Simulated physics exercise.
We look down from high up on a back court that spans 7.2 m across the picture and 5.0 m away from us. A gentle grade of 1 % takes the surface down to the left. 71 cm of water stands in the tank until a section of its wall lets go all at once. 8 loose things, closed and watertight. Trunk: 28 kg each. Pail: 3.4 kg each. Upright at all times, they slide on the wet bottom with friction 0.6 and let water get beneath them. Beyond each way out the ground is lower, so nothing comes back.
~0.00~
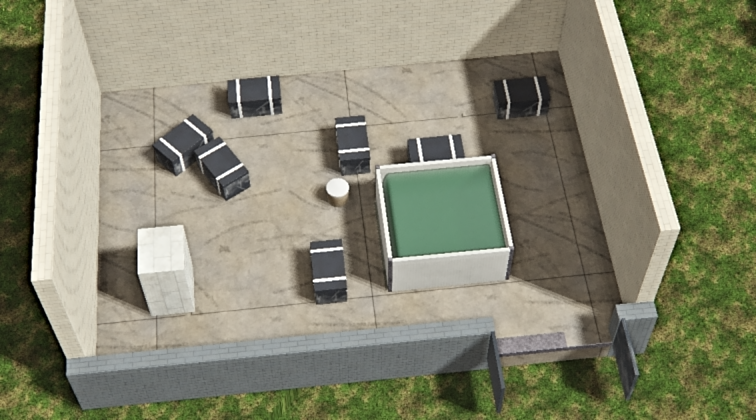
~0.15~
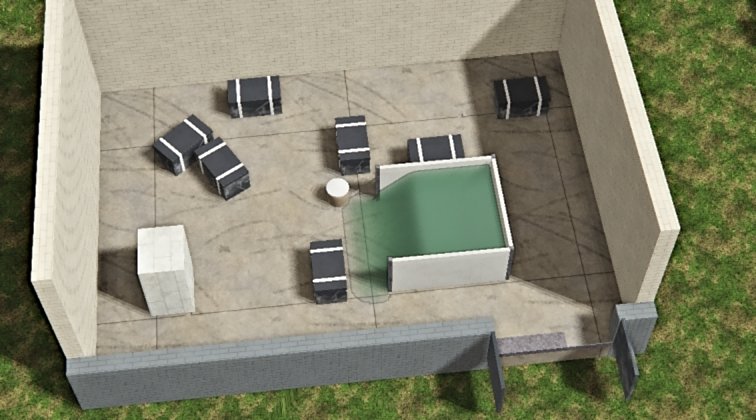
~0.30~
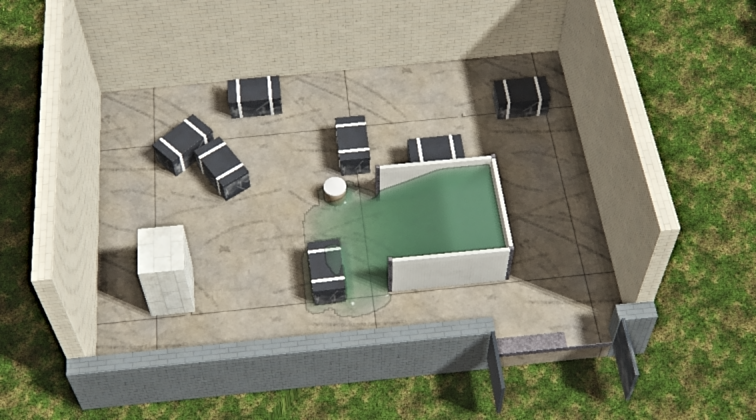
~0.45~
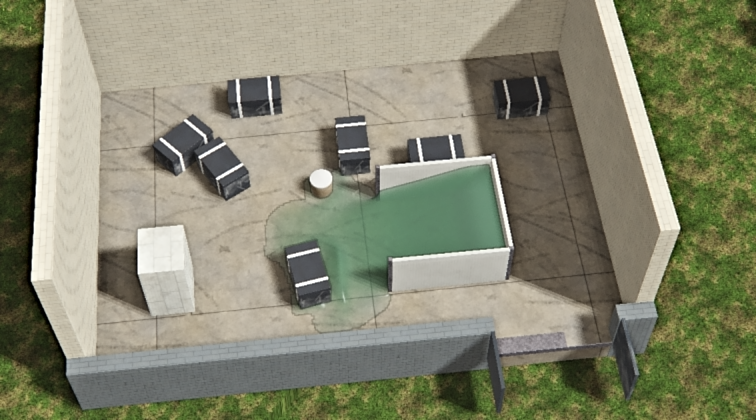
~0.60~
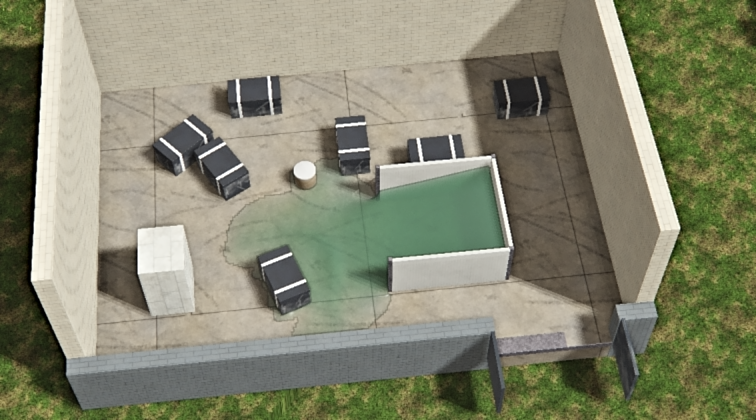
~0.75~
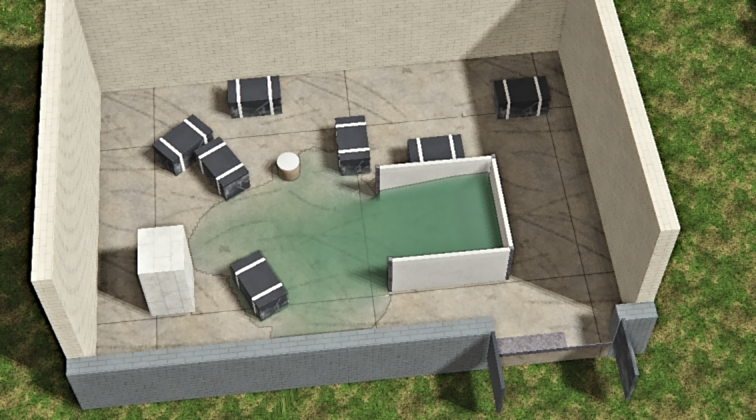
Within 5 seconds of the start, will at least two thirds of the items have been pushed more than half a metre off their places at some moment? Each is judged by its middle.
The proportion hits a third but misses two thirds.
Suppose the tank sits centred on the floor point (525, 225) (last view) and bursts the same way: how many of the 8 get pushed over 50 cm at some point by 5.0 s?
Then 5 of them would.
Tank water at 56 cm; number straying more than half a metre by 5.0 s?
2.
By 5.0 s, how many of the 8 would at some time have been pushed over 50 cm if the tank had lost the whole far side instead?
Then it comes to 5.
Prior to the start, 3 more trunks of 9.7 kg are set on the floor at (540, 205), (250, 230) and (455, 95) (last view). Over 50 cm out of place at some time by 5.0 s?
In the order asked: Below the mark; above the mark; below the mark.
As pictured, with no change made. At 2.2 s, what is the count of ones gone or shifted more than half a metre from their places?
The number I get is 2.
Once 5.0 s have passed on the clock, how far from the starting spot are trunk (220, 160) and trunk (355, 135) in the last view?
140 cm and 0 cm.
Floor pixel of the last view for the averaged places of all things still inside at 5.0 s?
It sits at about (286, 146).
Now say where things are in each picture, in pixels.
In the first picture, a trunk at (329, 265), on the bottom; a pail at (338, 187), on the bottom; water covers 2.3 m2; 0 of 8 have shifted.
In the second picture, a trunk at (329, 265) rests on the ground; a pail at (338, 187), on the bottom; water covers 3.2 m2; 0 of 8 have shifted.
In the third picture, a trunk at (326, 265) rests on the ground; a pail at (335, 186), on the bottom, 4 cm from its start; water covers 4.2 m2; 0 of 8 have shifted.
In the fourth picture, a trunk at (308, 267), on the bottom, 29 cm from its start; a pail at (321, 178), on the bottom, 29 cm from its start; water covers 5.5 m2; 2 of 8 have shifted.
In the fifth picture, a trunk at (284, 273), on the bottom, 63 cm from its start; a pail at (305, 170) rests on the ground, 58 cm from its start; 7.0 m2 under water; 2 of 8 have shifted.
In the sixth picture, a trunk at (259, 279) rests on the ground, 98 cm from its start; a pail at (288, 161) rests on the ground, 88 cm from its start; 8.7 m2 under water; 2 of 8 have shifted.
After 1.1 s 2 of 8 are over 50 cm from their spots; 0 afloat.
After 2.2 s 2 of 8 are over 50 cm from their spots; 3 afloat.
After 3.5 s 4 of 8 are over 50 cm from their spots; 4 afloat.
After 5.0 s 4 of 8 are over 50 cm from their spots, and 4 have been at some point; 4 afloat.
